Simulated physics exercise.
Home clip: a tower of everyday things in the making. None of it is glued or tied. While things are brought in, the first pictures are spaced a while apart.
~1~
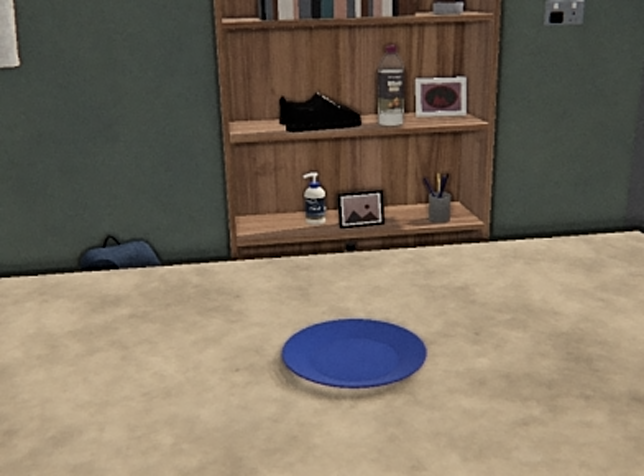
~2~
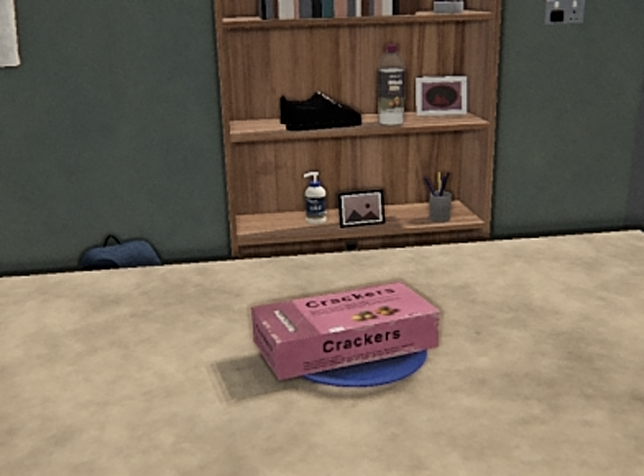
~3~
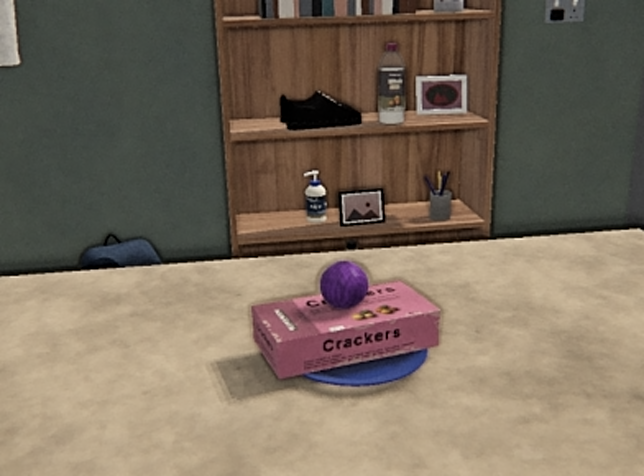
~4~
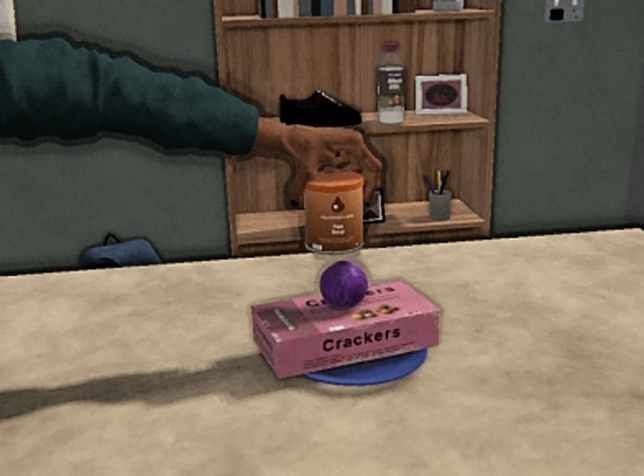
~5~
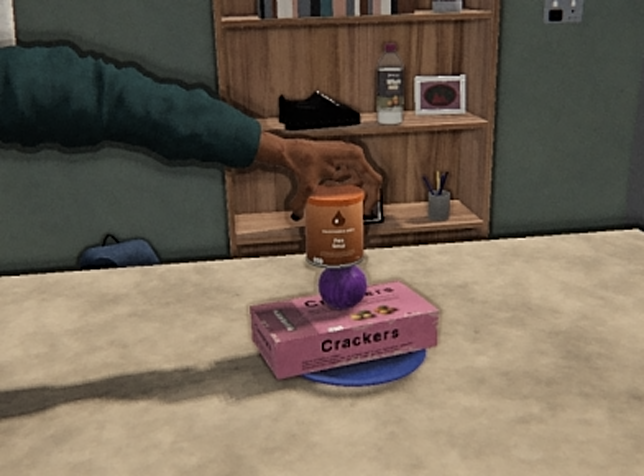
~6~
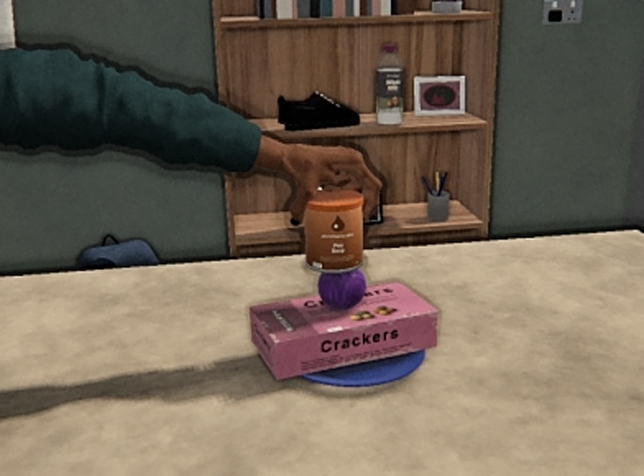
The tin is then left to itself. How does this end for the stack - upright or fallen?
It ends fallen.
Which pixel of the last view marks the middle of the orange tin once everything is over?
Close to pixel (192, 309).
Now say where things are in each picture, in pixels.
The last thing is not in view yet; blue plate (354, 355), in the first picture.
The last thing is not in view yet, in the second picture.
The last thing is not in view yet; pink packet (345, 326), in the third picture.
Still above its spot; orange tin (334, 212), in the fourth picture.
Still above its spot; orange tin (334, 225); purple onion (343, 285), in the fifth picture.
Set down, still held; orange tin (334, 230); pink packet (343, 327), in the sixth picture.
Then, 0.40 s on from there, orange tin now fallen.
Then, 0.70 s on from there, things are still on the move.
Then, 0.90 s on from there, as before.
In the end, fallen, orange tin; the other 3 unmoved. At the end, from the last picture's camera, orange tin near (192, 309). The pile comes apart.
